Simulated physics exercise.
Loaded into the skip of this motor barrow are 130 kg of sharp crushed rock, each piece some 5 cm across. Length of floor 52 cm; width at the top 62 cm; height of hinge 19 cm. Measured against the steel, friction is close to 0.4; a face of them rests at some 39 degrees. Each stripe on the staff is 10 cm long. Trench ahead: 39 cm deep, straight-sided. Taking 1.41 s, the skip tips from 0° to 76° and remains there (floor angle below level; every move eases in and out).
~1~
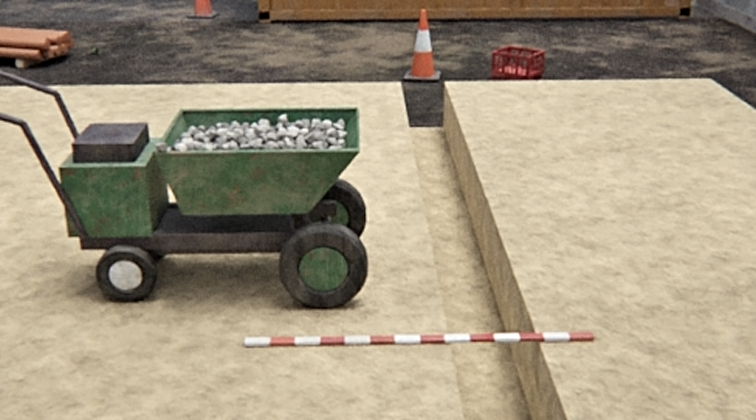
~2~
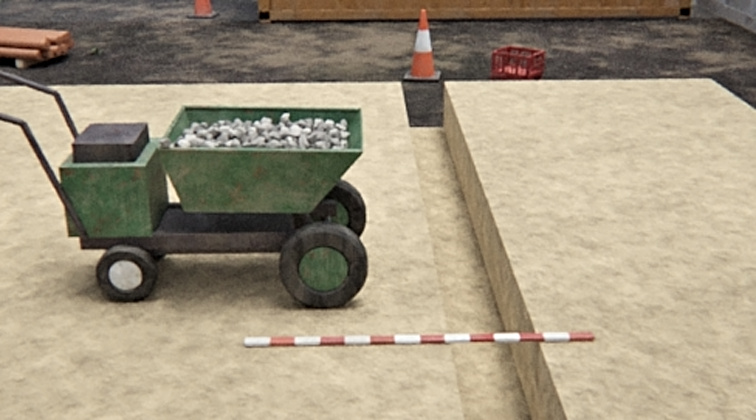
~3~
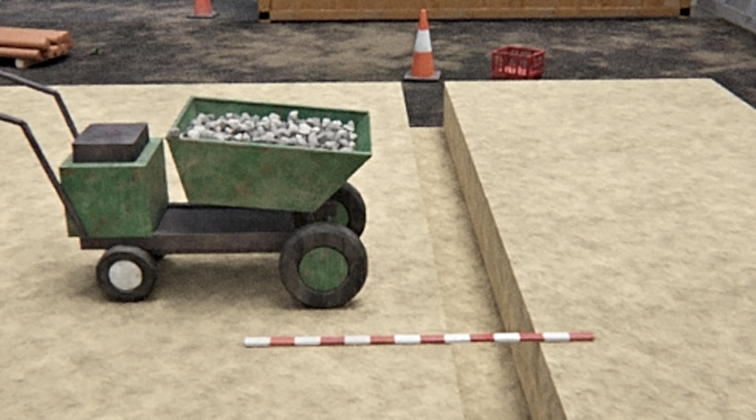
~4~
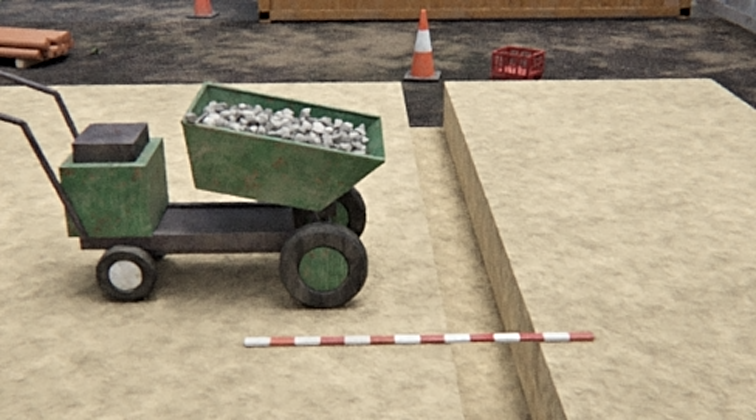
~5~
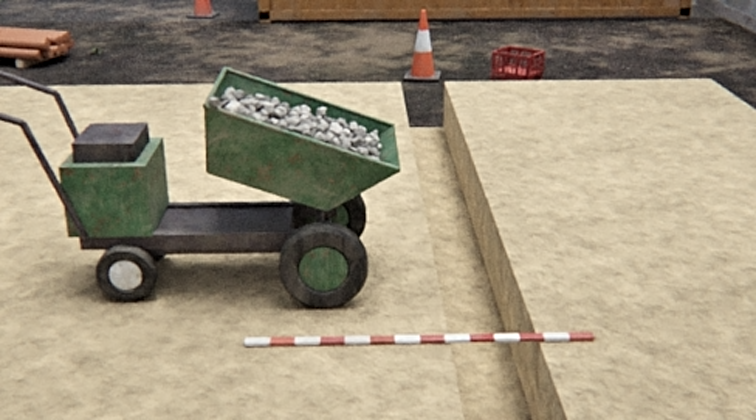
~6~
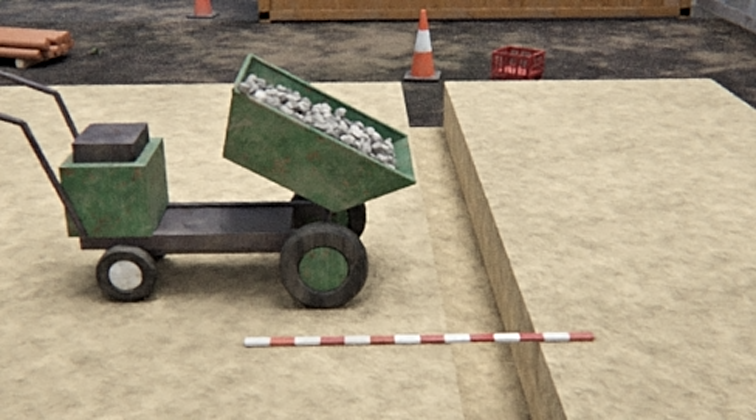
A green motor barrow with its skip full of grey stones stands at the left on pale, sandy ground, seen from the side and slightly above. A straight-sided trench runs to its right, with a red-and-white striped staff lying across the foreground and an orange cone and red crate behind. The skip slowly tilts steeply down to the right, its rear rising, while the wheels and camera stay still.
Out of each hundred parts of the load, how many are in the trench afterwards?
About 97 out of 100.
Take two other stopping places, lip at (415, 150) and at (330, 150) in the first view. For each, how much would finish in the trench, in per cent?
The first start gives about 55 per cent, the second about 100.
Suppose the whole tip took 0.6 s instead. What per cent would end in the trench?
I'd put it at roughly 70 per cent.
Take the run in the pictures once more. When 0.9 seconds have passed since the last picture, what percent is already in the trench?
Close to 40 per cent has got there by then.
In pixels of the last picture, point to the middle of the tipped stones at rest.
Roughly at pixel (478, 329).
Then, 0.5 s after the last picture the floor is at 64°, 99 % in the skip, 1 % in the trench; the foremost stones are at (466, 241).
Then, 0.9 s after the last picture the floor is at 76°, 57 % in the skip, 41 % in the trench, 2 % past the trench; the foremost stones are at (542, 271).
Then, 1.3 s after the last picture the floor is at 76°, 27 % in the skip, 70 % in the trench, 3 % past the trench; the foremost stones are at (599, 269).
Then, 3.2 s after the last picture the floor is at 76°, 0 % in the skip, 97 % in the trench, 3 % past the trench; the foremost stones are at (614, 271).
